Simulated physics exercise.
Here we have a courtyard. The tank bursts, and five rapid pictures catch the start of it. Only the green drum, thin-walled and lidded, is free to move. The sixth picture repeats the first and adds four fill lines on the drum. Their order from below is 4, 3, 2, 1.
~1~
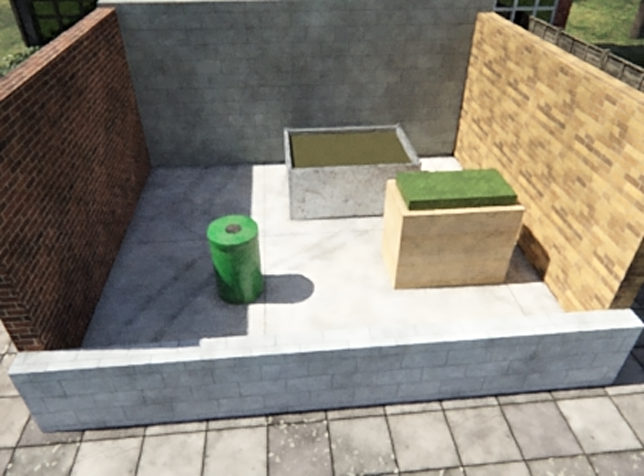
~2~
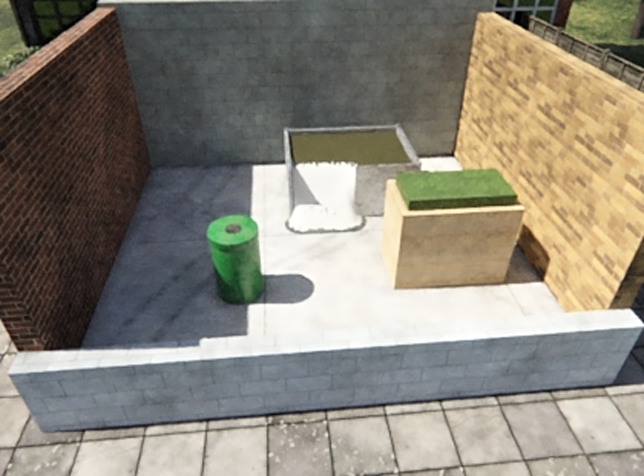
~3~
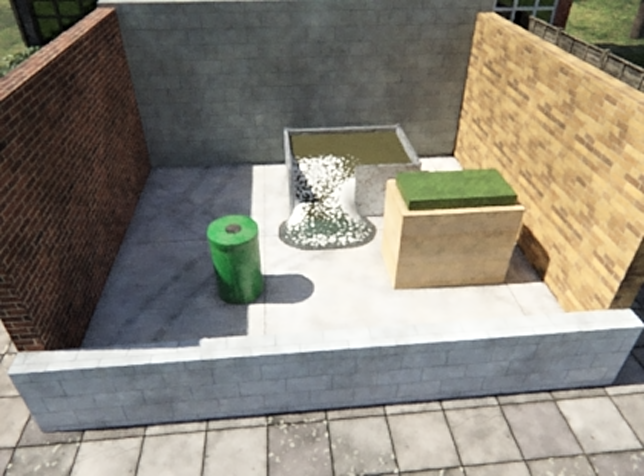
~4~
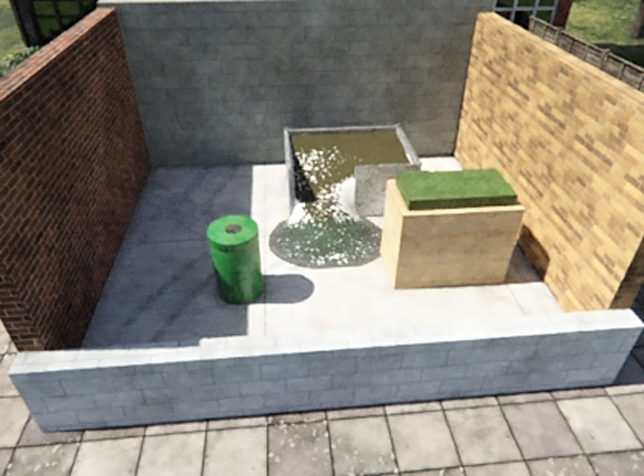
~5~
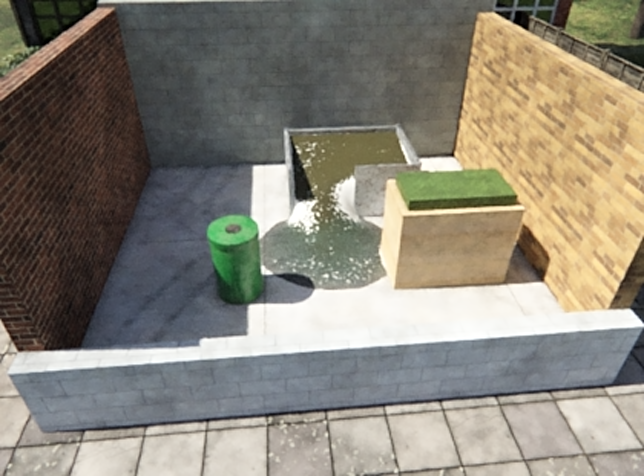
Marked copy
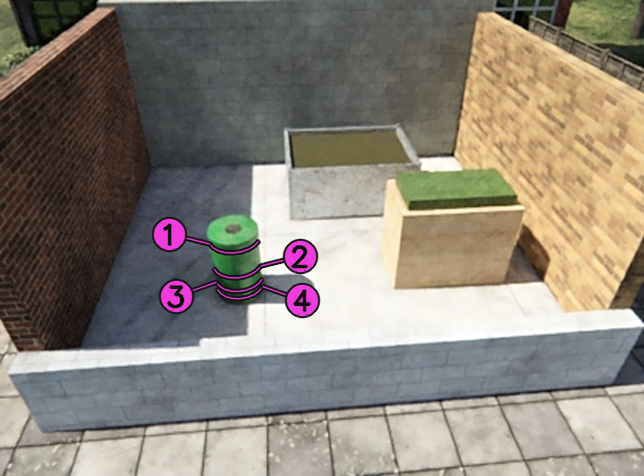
Walled courtyard with water pouring from the front of a concrete tank and spreading across the paving beside a still green drum.
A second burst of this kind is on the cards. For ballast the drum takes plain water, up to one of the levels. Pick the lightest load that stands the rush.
Go for 2.
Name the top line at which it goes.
That is line 3.
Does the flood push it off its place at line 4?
Yes.
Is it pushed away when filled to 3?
Yes, that goes wrong.
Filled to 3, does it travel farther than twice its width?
No, less.
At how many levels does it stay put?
Two.
On the marked copy, 1 at (233, 252); 2 at (236, 277); 3 at (238, 291); 4 at (239, 298); from the bottom up 4, 3, 2, 1.
With 1, it does not move.
With 2, it does not move.
With 3, it is pushed about half its own width away.
With 4, it is pushed about 4 times its own width away.
